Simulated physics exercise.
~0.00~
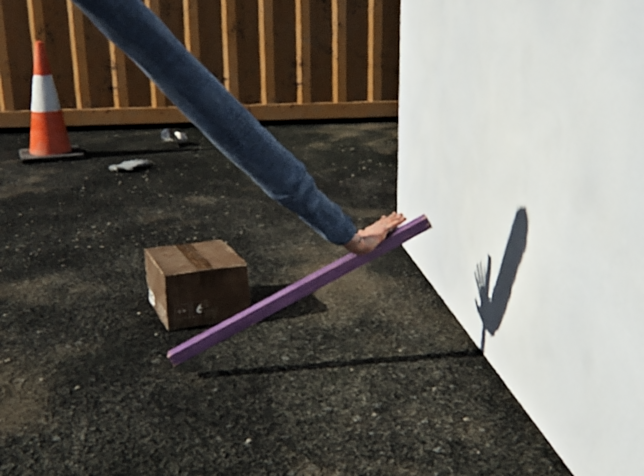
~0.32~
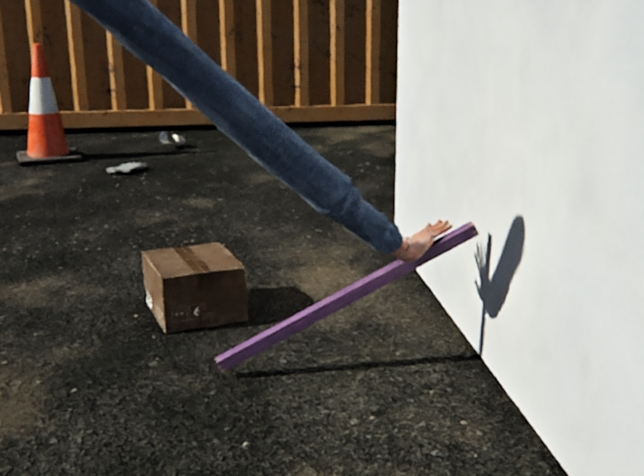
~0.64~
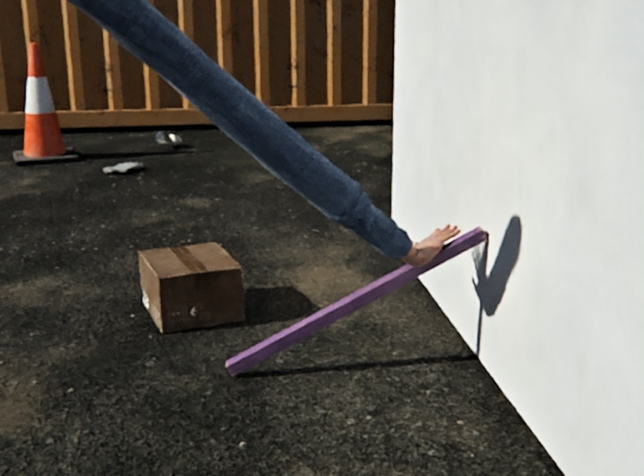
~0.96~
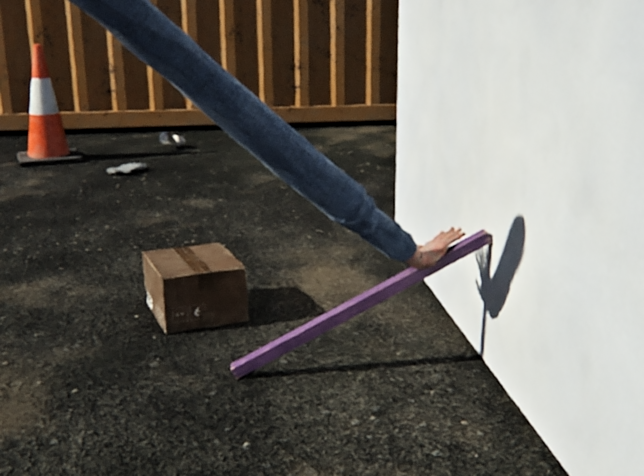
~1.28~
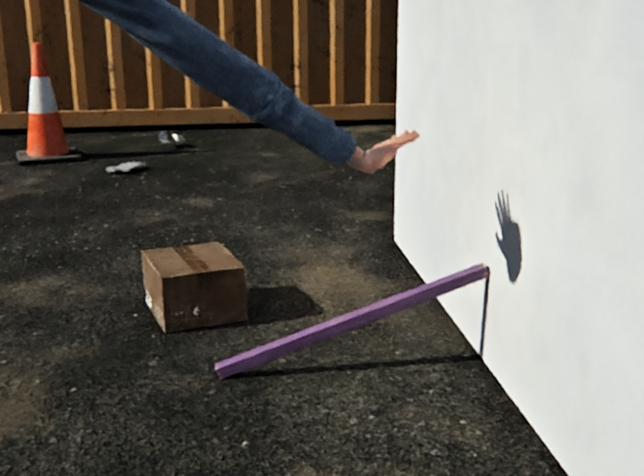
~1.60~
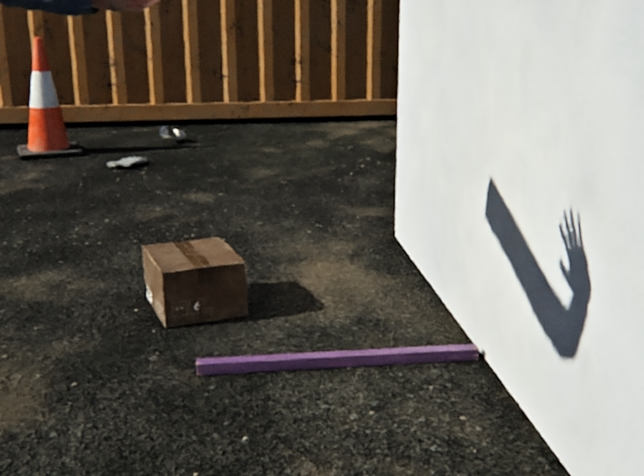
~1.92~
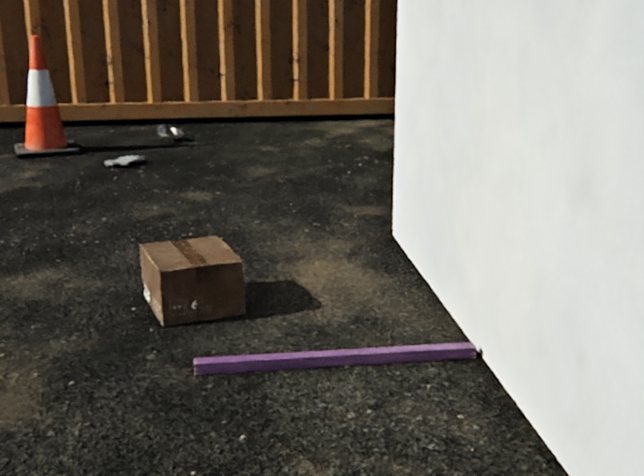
On a patch of dark asphalt between a wooden fence and a white wall, a cardboard box and a traffic cone stand near a tilted purple pole. A hand at the end of a blue-sleeved arm moves the pole to the right, its upper end raised, until it leans against the wall. The hand holds it there briefly, then lets go and draws back. The upper end slides down the wall while the lower end slips away to the left. The pole ends up lying flat on the ground, with the box still in place.
